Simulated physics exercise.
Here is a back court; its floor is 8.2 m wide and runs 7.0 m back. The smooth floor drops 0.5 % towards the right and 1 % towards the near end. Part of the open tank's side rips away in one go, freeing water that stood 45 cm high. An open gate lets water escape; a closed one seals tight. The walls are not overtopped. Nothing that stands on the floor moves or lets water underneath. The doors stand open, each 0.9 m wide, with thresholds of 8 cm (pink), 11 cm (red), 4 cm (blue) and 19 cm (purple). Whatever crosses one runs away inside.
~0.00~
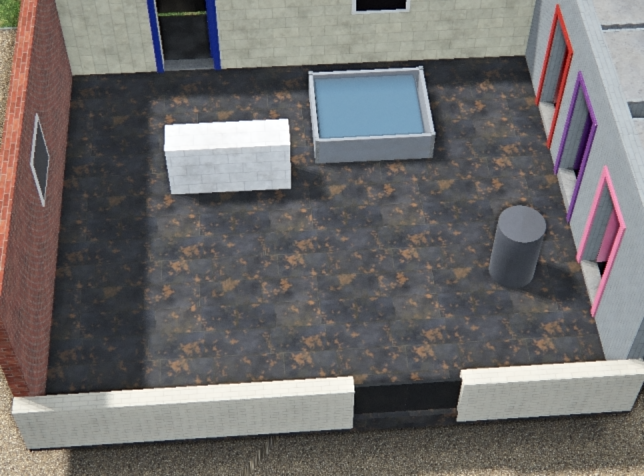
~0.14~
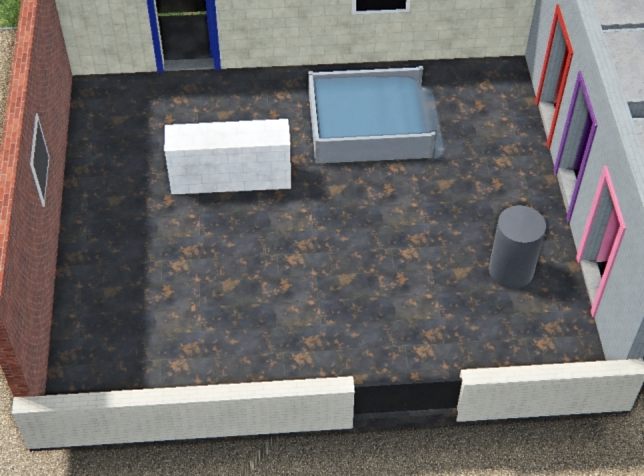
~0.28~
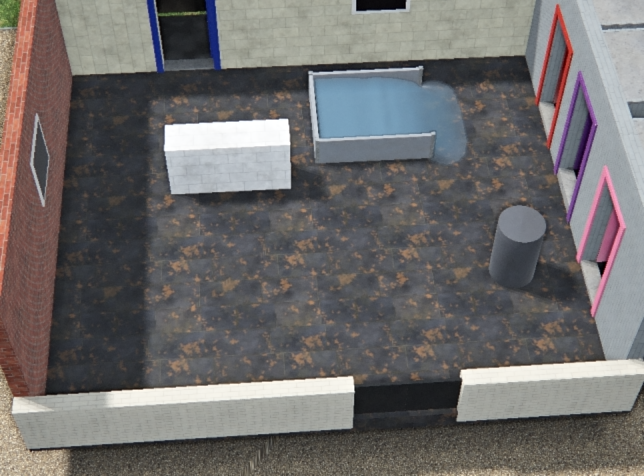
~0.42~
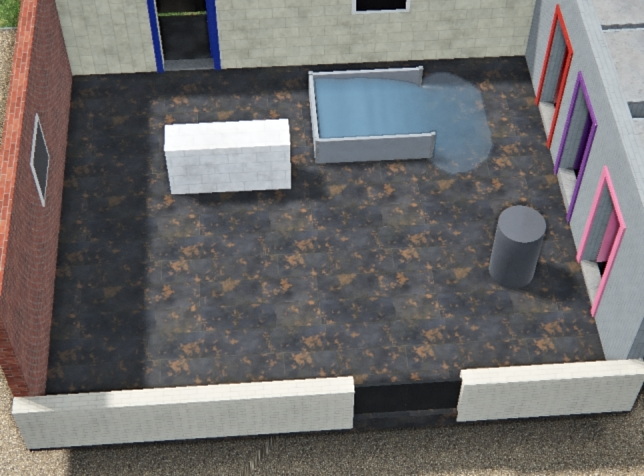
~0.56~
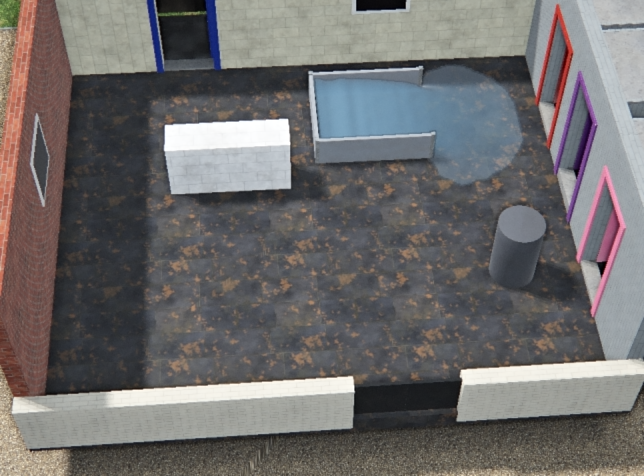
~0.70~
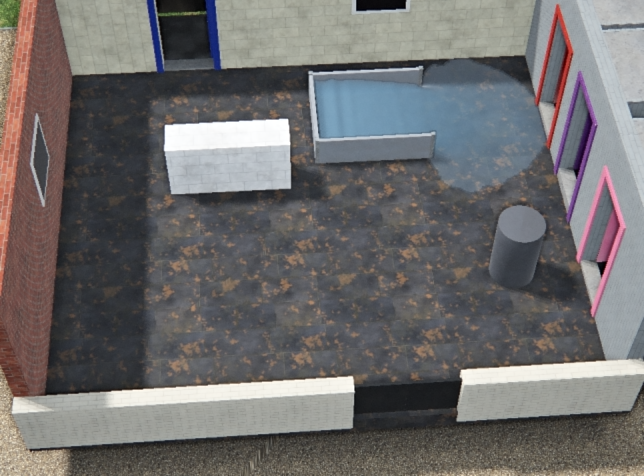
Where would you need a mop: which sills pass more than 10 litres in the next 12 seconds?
Door by door: At the pink door it does not reach the limit; at the red door it exceeds the limit; at the blue door it does not reach the limit; at the purple door it stays under the limit.
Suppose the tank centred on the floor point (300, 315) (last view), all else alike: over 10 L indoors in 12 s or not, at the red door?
Then: Red below.
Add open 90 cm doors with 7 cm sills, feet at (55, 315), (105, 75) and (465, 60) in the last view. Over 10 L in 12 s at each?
In that order: Below, below, over.
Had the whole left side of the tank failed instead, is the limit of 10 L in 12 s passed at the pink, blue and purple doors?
Then: Pink under, blue over, purple below.
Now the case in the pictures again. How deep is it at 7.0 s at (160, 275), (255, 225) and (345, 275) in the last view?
About 0, 0 and 2 cm.
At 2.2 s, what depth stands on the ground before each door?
In cm: Pink 2, red 24, blue 0, purple 14.
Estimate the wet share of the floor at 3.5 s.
Near 20 per cent is wet.
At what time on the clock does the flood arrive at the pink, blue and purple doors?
Arrival: Pink 2.2 s, blue 6.0 s, purple 1.3 s.
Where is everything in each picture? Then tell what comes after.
The first picture shows the open tank at (370, 107) is whole and still, 45 cm deep.
In the second picture, the front is at a hidden place, 0.8 m from the gap at (423, 117); 0.2 m2 of floor is under water; 45 cm left at the back of the open tank.
In the third picture, water pours out at (423, 118) and has run 1.0 m, to (433, 84); typically 8 cm deep outside, 45 cm at the open tank's back.
In the fourth picture, water pours out at (423, 118) and has run 1.2 m, to (467, 85); typically 6 cm deep outside, 45 cm at the open tank's back.
In the fifth picture, the front is at (518, 141), 1.6 m from the gap at (423, 118); 3.1 m2 of floor is under water; 42 cm left at the back of the open tank.
In the sixth picture, water pours out at (423, 118) and has run 2.0 m, to (532, 102); typically 4 cm deep outside, 37 cm at the open tank's back.
After 1.4 s water covers 10 % of the floor and is deepest (28 cm) near (524, 59); pink door not reached, red door 25 cm at the sill, 33 L in, blue door not reached, purple door 7 cm at the sill, 0 L in.
After 2.2 s water covers 15 % of the floor and is deepest (28 cm) near (532, 87); pink door 2 cm at the sill, 0 L in, red door 24 cm at the sill, 94 L in, blue door not reached, purple door 14 cm at the sill, 0 L in.
After 3.5 s water covers 20 % of the floor and is deepest (16 cm) near (543, 132); pink door 5 cm at the sill, 0 L in, red door 16 cm at the sill, 149 L in, blue door not reached, purple door 10 cm at the sill, 0 L in.
After 7.0 s water covers 45 % of the floor and is deepest (12 cm) near (611, 389); pink door 7 cm at the sill, 2 L in, red door 6 cm at the sill, 159 L in, blue door 2 cm at the sill, 0 L in, purple door 5 cm at the sill, 0 L in.
After 12.0 s water covers 55 % of the floor and is deepest (8 cm) near (574, 391); pink door 4 cm at the sill, 3 L in, red door 3 cm at the sill, 159 L in, blue door 1 cm at the sill, 0 L in, purple door 4 cm at the sill, 0 L in.
